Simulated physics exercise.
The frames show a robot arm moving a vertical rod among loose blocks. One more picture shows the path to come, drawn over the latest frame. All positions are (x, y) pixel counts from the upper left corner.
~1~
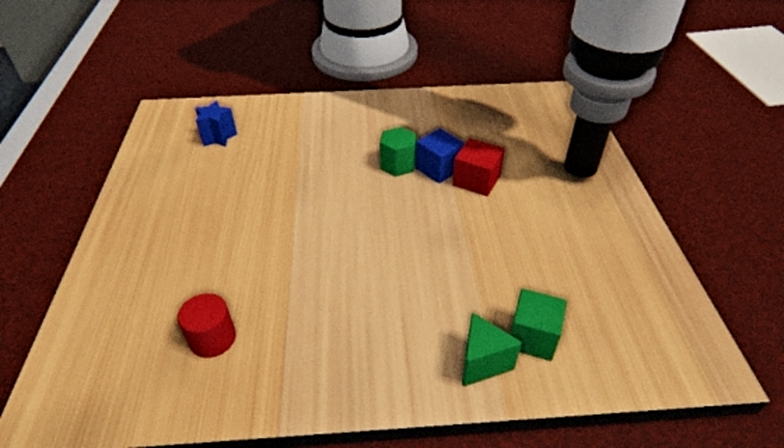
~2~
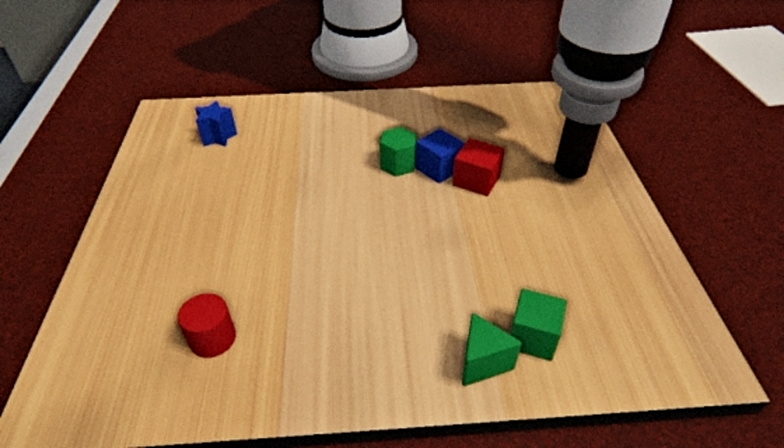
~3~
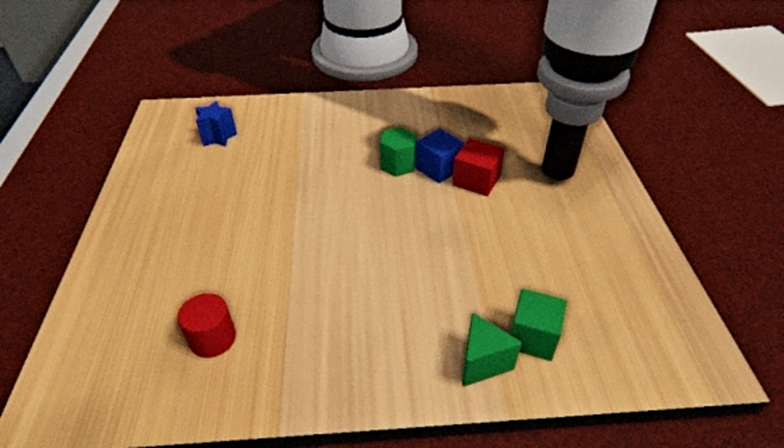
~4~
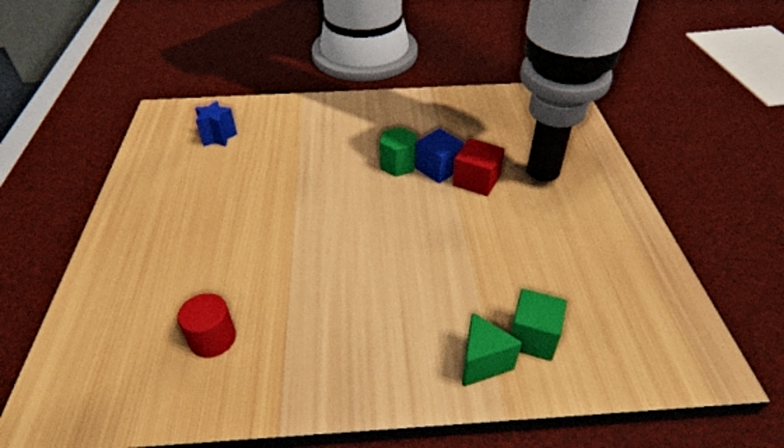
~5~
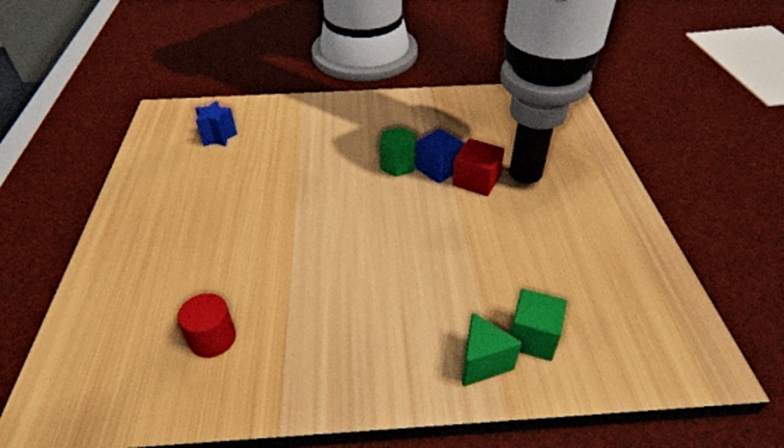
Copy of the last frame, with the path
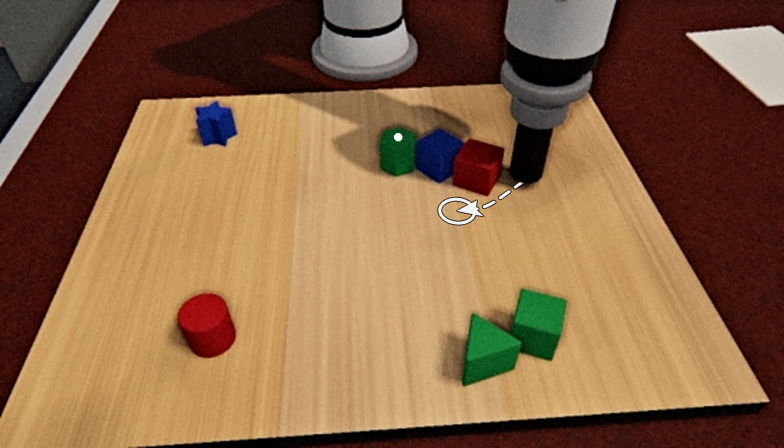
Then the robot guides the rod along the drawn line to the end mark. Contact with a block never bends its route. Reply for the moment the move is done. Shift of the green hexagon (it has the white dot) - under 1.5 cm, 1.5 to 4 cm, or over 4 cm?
Less than 1.5 cm.
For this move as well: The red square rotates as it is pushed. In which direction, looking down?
Turns clockwise.
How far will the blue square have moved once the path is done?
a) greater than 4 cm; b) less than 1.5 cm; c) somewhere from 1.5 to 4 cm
Letter b.
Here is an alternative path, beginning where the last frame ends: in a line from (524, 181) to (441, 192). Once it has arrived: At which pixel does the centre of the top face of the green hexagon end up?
Near (351, 125).
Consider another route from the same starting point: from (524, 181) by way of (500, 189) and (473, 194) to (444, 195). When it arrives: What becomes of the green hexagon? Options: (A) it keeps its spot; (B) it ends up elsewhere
Correct choice: B.
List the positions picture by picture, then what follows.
In the first picture, rod's lower end (580, 168); green hexagon (398, 137); blue square (440, 141); red square (480, 152).
In the second picture, rod (570, 169); blocks still.
In the third picture, rod (558, 170); blocks still.
In the fourth picture, rod (543, 172); blocks still.
In the fifth picture, rod (526, 173); green hexagon (398, 137); blue square (440, 141); red square (480, 152).
Drawn move, from (524, 181) via (506, 194) and (485, 206), ending at (457, 211); the dot is on the green hexagon.
On the path given first. Halfway along, rod (497, 193); red square (475, 153), turned 15° clockwise.
At the end, rod (458, 203); green hexagon still; blue square (438, 136); red square (468, 157), turned 50° clockwise.
